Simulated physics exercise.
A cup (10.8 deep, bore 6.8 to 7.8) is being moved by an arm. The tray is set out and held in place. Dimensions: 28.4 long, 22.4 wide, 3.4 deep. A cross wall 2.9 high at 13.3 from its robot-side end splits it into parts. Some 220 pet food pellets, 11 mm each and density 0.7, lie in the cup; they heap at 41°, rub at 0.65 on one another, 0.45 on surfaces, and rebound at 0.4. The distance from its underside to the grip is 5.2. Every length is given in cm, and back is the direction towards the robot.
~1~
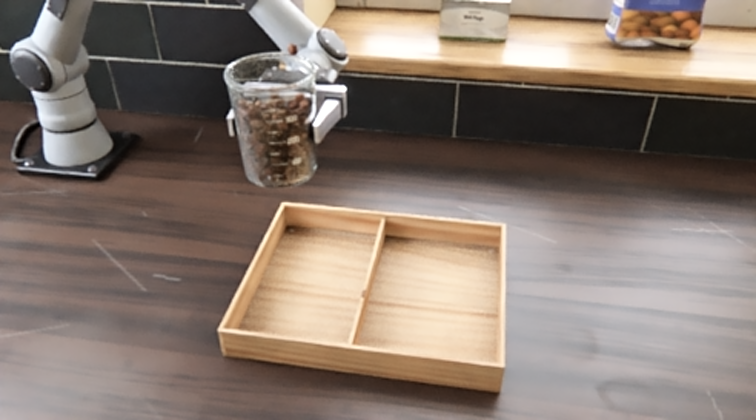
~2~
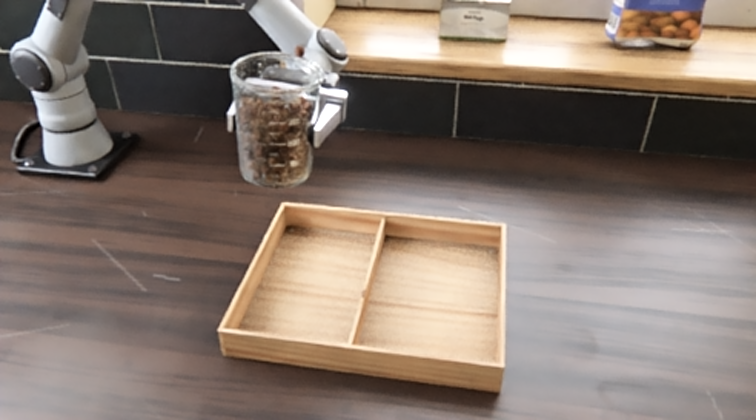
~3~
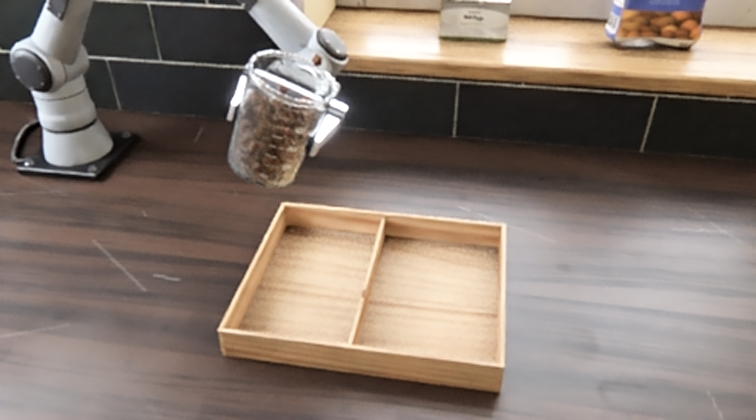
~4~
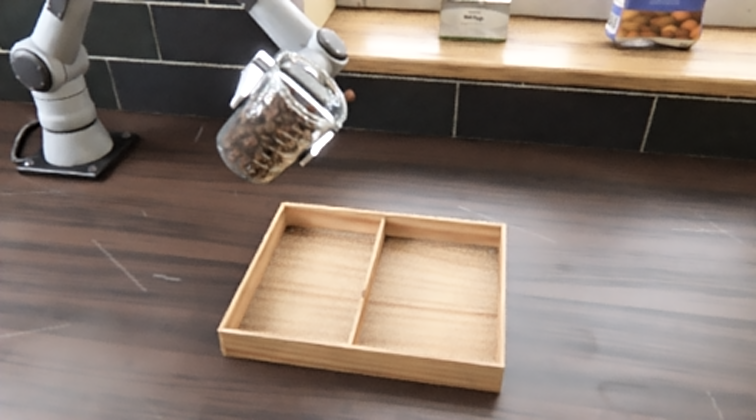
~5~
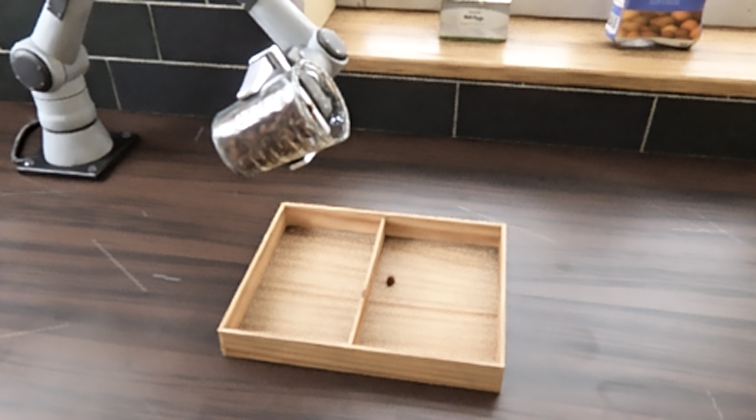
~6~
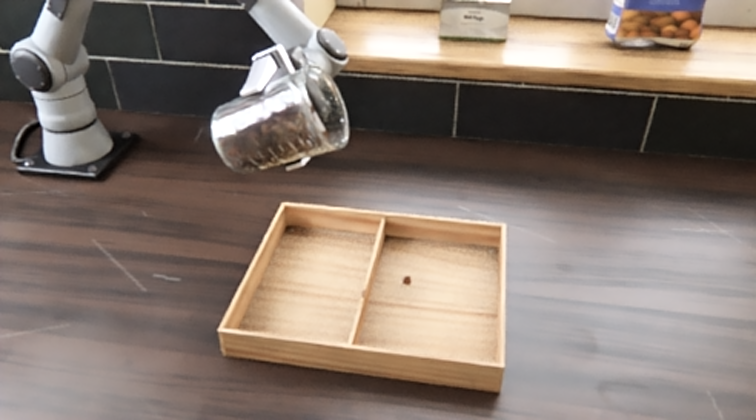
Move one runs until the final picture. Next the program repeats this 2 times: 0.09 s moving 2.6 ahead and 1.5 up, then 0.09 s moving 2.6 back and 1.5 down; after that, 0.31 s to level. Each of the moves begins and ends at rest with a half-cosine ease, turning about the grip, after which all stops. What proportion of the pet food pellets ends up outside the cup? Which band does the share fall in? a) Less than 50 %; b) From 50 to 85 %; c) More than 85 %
Less than 50 % (a).
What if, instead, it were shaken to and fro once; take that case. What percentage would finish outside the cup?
Then about 10 per cent.
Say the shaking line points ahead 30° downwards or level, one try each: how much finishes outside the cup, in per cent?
About 0 and 10 per cent.
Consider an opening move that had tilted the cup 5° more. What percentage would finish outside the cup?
It would be near 30 per cent.
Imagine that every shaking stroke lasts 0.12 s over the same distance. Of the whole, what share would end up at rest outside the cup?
About 5 per cent, then.
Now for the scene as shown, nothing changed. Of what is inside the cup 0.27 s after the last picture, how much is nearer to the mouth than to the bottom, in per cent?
Around 40 percent.
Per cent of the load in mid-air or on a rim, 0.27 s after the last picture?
My guess is some 8 in a hundred.
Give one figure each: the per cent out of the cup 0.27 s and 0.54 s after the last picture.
In turn: 10 %, then 20 %.
Then, 0.27 s after the last picture, tilted 65° forward, highest piece 25 above the table; 200 in the cup, 1 in the far-side part, 17 in flight or on a rim.
Then, 0.54 s after the last picture, tilted 26° forward, highest piece 26 above the table; 171 in the cup, 40 in the far-side part, 3 in the robot-side part, 4 in flight or on a rim.
Then, 0.87 s after the last picture, level, highest piece 28 above the table; 171 in the cup, 44 in the far-side part, 3 in the robot-side part.
Then, 1.92 s after the last picture, level, highest piece 28 above the table; 171 in the cup, 44 in the far-side part, 3 in the robot-side part.
Final count, 171 in the cup, 44 in the far-side part, 3 in the robot-side part. That is 22 % outside the cup.
